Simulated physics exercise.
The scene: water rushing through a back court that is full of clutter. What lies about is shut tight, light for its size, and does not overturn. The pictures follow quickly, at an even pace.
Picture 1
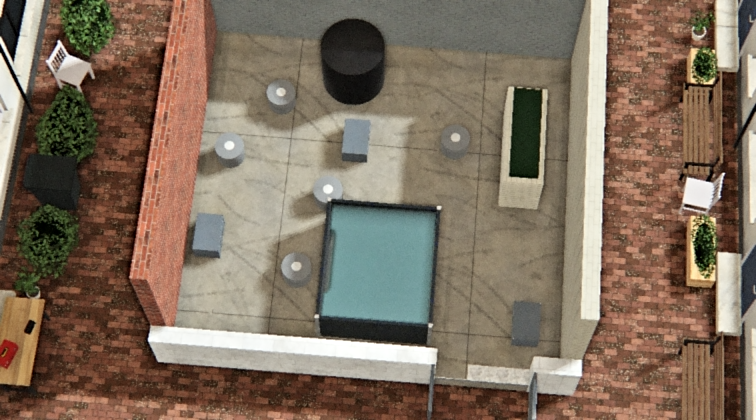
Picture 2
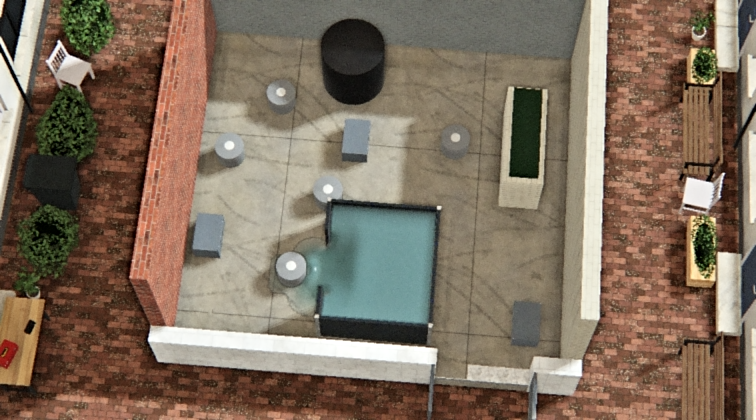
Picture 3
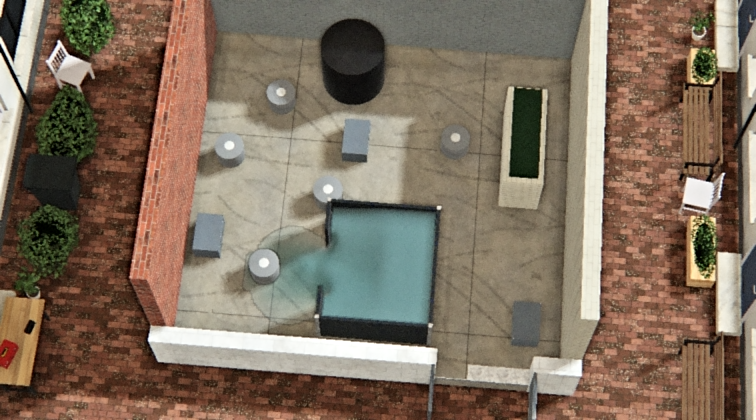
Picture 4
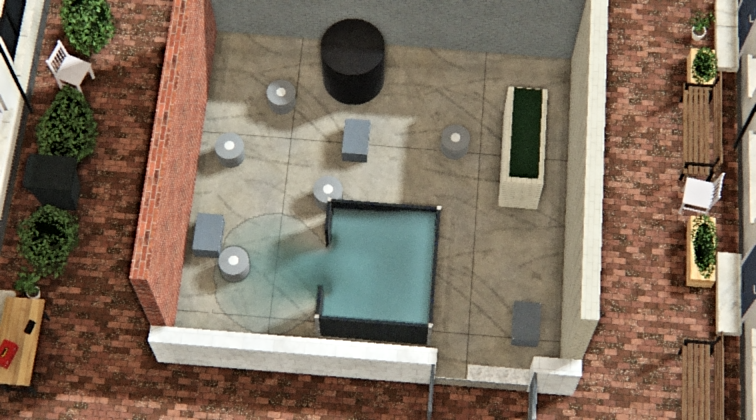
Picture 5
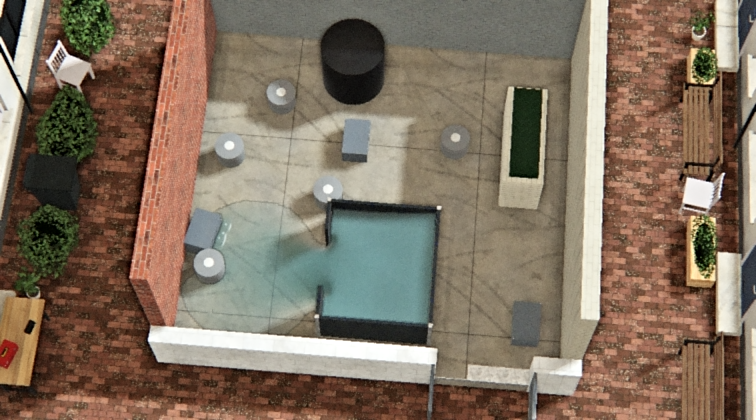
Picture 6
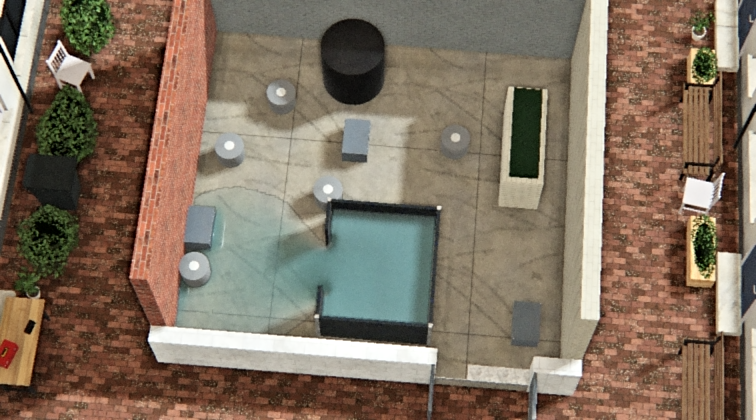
In a walled back court, water burst from the left side of a dark-framed tank and pushed a round grey tub leftward across the floor, then nudged a grey crate toward the brick wall.
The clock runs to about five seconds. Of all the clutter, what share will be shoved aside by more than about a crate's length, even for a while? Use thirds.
That comes to one to two thirds.
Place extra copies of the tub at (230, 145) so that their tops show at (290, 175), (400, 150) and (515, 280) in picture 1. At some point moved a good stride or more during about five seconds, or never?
One after the other: Never so far, less than that, short of that.
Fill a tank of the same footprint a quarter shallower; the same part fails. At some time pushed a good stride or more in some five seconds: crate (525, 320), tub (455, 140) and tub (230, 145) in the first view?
As listed: Under that, never so far, swept aside.
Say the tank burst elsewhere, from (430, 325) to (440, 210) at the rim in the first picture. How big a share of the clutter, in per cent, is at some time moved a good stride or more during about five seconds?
Roughly 40 per cent.
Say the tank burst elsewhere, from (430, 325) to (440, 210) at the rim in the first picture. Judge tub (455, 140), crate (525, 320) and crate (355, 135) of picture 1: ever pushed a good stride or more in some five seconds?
In turn: Shifted that much, shifted that much, pushed that far.
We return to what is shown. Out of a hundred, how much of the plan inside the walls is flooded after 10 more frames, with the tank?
Some 40 per cent.
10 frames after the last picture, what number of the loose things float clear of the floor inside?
The number is 2.
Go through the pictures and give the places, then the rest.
A tub at (296, 266) rests on the ground; a crate at (208, 232), on the bottom; 0 of 8 have shifted, in the first picture.
A tub at (291, 266) rests on the ground, close to its start; a crate at (208, 232) rests on the ground; 1 of 8 have shifted, in the second picture.
A tub at (264, 263) rests on the ground, a stride from its start; a crate at (208, 232), on the bottom; 1 of 8 have shifted, in the third picture.
A tub at (233, 261) rests on the ground, a stride from its start; a crate at (208, 232) rests on the ground; 1 of 8 have shifted, in the fourth picture.
A tub at (209, 263), on the bottom, a stride from its start; a crate at (202, 228) rests on the ground, close to its start; 2 of 8 have shifted, in the fifth picture.
A tub at (194, 266), afloat, far from its start; a crate at (199, 225), on the bottom, close to its start; 2 of 8 have shifted, in the sixth picture.
A moment on, 1 of 8 are well off their spots; 2 afloat.
Next, 3 of 8 are well off their spots; 2 afloat.
Later, 4 of 8 are well off their spots; 4 afloat.
In the end, 3 of 8 are well off their spots, and 4 have been at some point; 4 afloat.
